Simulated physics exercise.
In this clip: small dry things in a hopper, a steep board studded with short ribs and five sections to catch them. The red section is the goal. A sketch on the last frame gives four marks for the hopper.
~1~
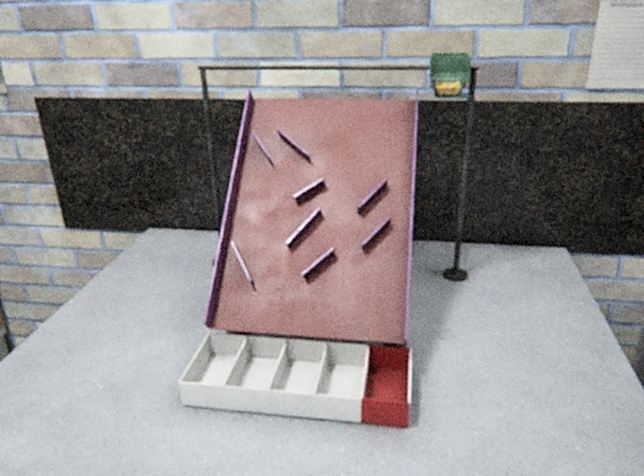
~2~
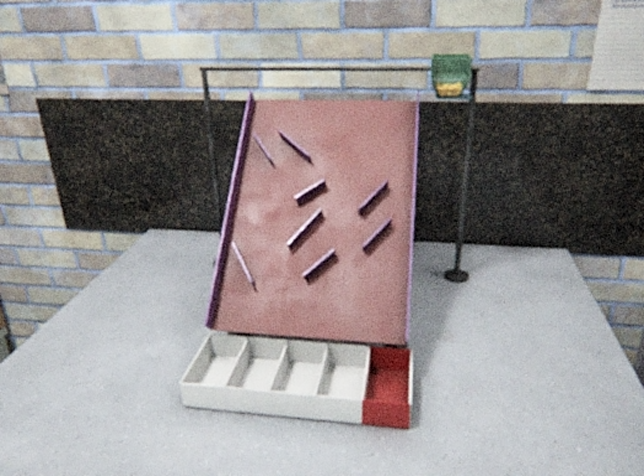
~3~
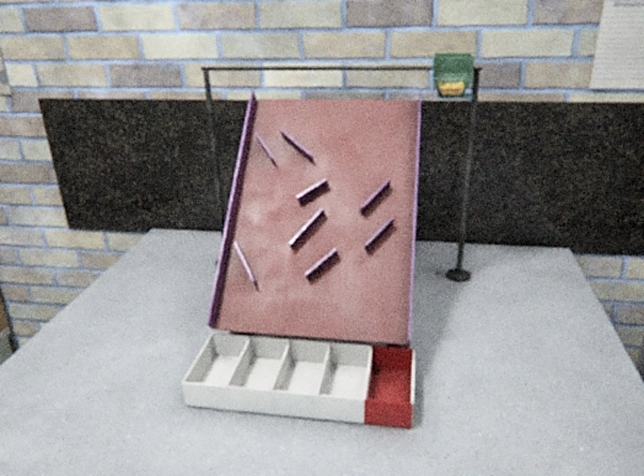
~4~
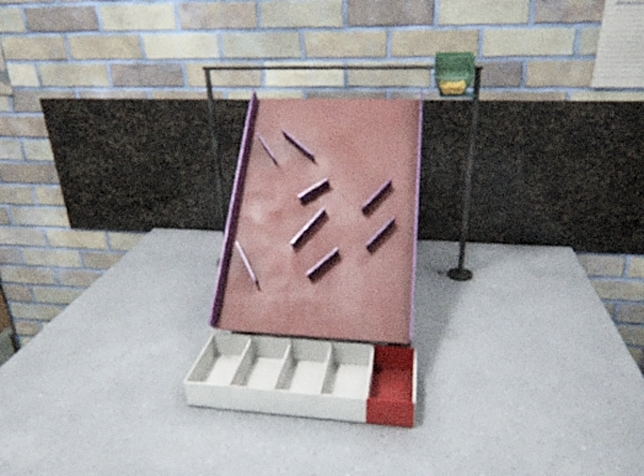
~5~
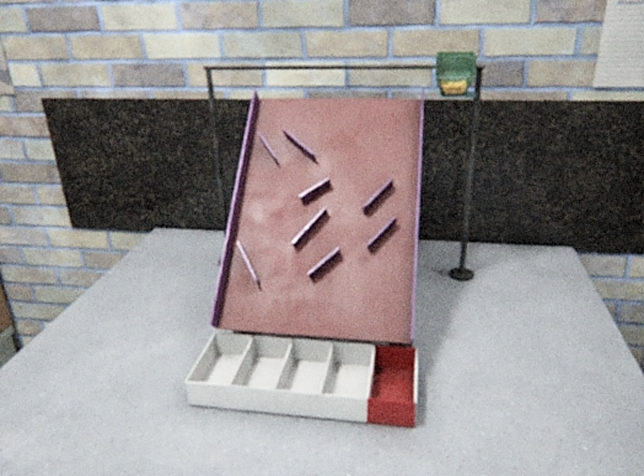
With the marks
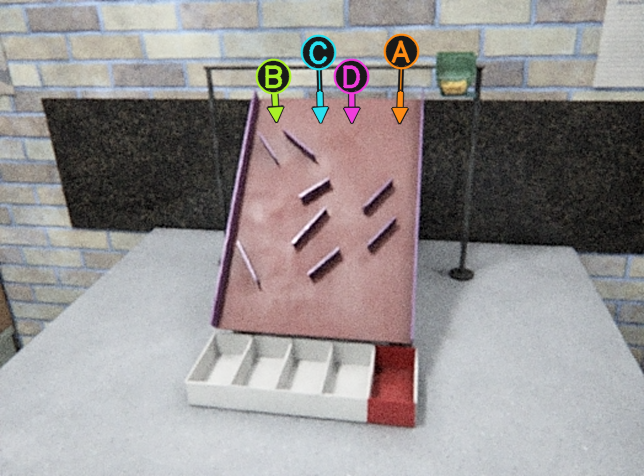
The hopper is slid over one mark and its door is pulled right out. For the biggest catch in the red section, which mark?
I would pick mark A.
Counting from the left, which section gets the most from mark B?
It is the second one.
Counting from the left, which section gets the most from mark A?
The fifth from the left.
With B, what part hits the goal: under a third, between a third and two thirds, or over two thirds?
Mark B gives under a third.
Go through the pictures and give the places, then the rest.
In the first picture, hopper (448, 89), puffed corn balls, door shut.
In the second picture, ribs (254, 133) to (271, 159), (279, 130) to (309, 156), (295, 197) to (325, 179).
In the third picture, ribs (361, 208) to (390, 179), (289, 244) to (323, 208), (365, 245) to (393, 217).
In the fourth picture, ribs (236, 241) to (255, 281), (307, 274) to (337, 248).
In the fifth picture, red section (391, 411), number 5 of 5 from the left.
On the marked copy, mark A meets the board at (399, 117); mark B meets the board at (276, 116); mark C meets the board at (320, 117); mark D meets the board at (351, 117).
Choosing A, roughly half in the red section, roughly half in other sections.
Choosing B, not one piece in the red section, almost all in other sections.
Choosing C, just a few in the red section, almost all in other sections.
Choosing D, about a tenth in the red section, almost all in other sections.
